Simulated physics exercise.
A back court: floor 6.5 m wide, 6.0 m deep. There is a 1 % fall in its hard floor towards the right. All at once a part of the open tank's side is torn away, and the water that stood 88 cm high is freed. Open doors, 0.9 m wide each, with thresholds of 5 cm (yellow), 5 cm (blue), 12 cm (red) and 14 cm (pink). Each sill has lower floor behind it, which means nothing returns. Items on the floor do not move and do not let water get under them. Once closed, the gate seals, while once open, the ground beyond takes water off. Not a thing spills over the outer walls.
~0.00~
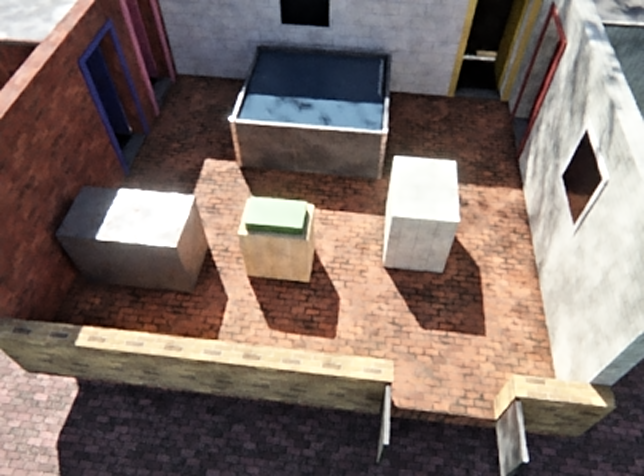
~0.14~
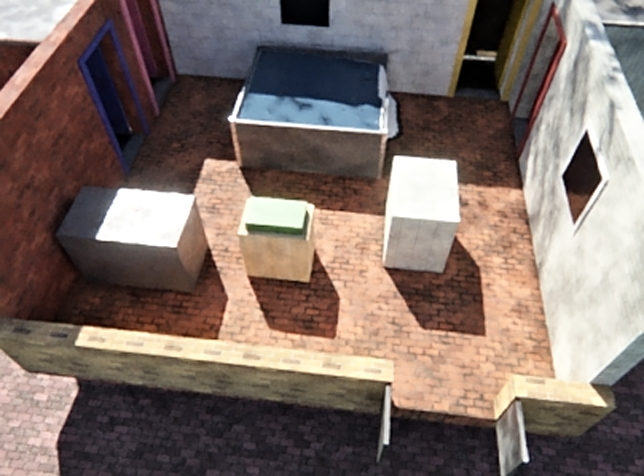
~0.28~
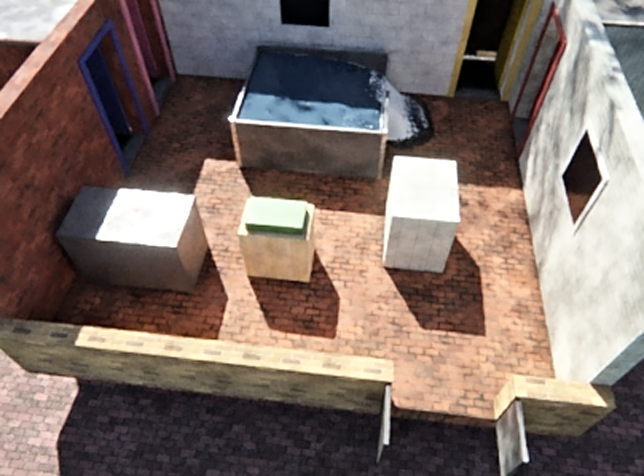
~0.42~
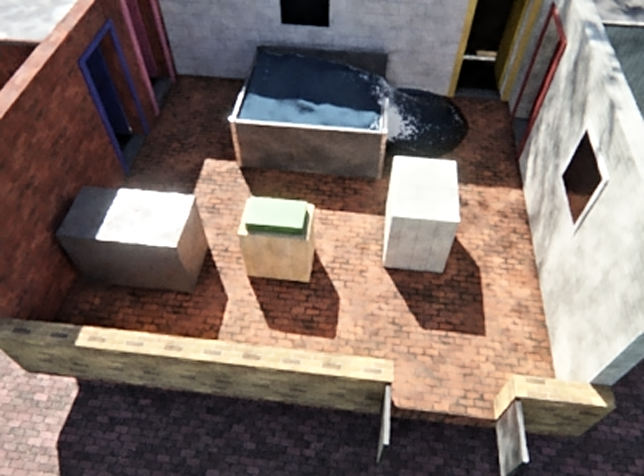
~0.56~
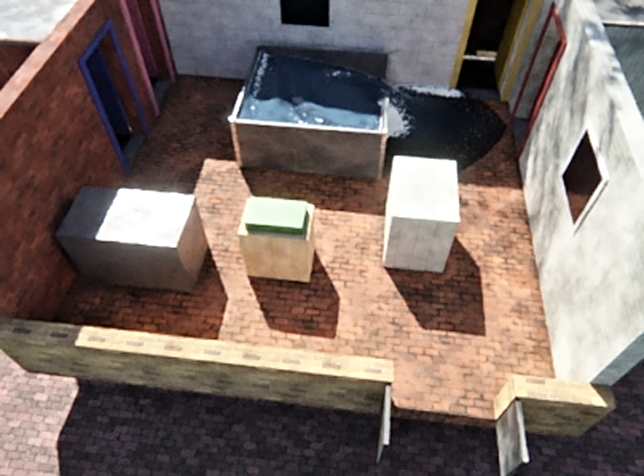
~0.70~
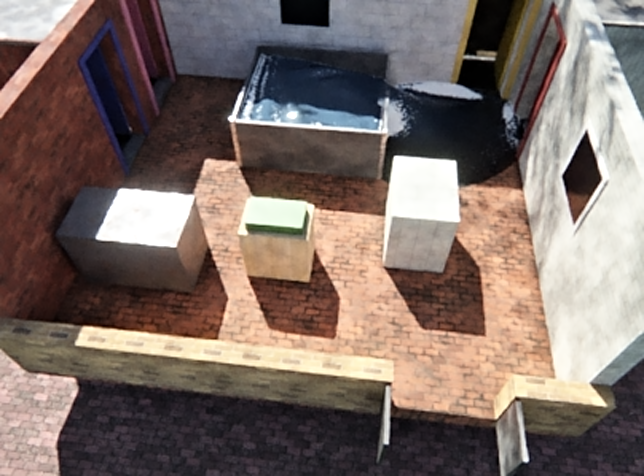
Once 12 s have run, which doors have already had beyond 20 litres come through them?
After 12 s: The yellow door already has; the blue door has not yet; the red door already has; the pink door has not yet.
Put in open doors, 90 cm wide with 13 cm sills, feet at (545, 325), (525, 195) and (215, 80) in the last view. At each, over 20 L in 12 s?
The first one doesn't reach it, the second one exceeds it, and the third one doesn't reach it.
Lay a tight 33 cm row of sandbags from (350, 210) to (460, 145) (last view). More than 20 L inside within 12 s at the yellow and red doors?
Doors: Yellow exceeds / red exceeds.
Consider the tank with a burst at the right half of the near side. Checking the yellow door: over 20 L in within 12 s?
Well, at yellow it would be too much.
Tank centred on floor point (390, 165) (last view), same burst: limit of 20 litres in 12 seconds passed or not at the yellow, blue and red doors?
Well, yellow ends up beyond the mark, blue ends up inside the mark and red ends up beyond the mark.
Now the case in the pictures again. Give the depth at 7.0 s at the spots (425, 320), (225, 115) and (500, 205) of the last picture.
First spot near 3 cm, second near 1 cm, third near 8 cm.
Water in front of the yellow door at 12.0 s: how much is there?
It's about 11.5 cm.
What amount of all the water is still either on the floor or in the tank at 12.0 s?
I'd put it at some 42 percent still there.
After 1.4 s water covers 20 % of the floor and is deepest (66 cm) near (508, 114); yellow door 33 cm at the sill, 59 L in, blue door not reached, red door 39 cm at the sill, 118 L in, pink door not reached.
After 2.2 s water covers 25 % of the floor and is deepest (53 cm) near (507, 108); yellow door 28 cm at the sill, 216 L in, blue door not reached, red door 45 cm at the sill, 343 L in, pink door not reached.
After 3.5 s water covers 40 % of the floor and is deepest (36 cm) near (498, 113); yellow door 24 cm at the sill, 416 L in, blue door not reached, red door 32 cm at the sill, 601 L in, pink door not reached.
After 7.0 s water covers 60 % of the floor and is deepest (22 cm) near (498, 113); yellow door 16 cm at the sill, 703 L in, blue door not reached, red door 20 cm at the sill, 843 L in, pink door 2 cm at the sill, 0 L in.
After 12.0 s water covers 85 % of the floor and is deepest (13 cm) near (496, 101); yellow door 11 cm at the sill, 864 L in, blue door not reached, red door 11 cm at the sill, 878 L in, pink door 0 cm at the sill, 0 L in.
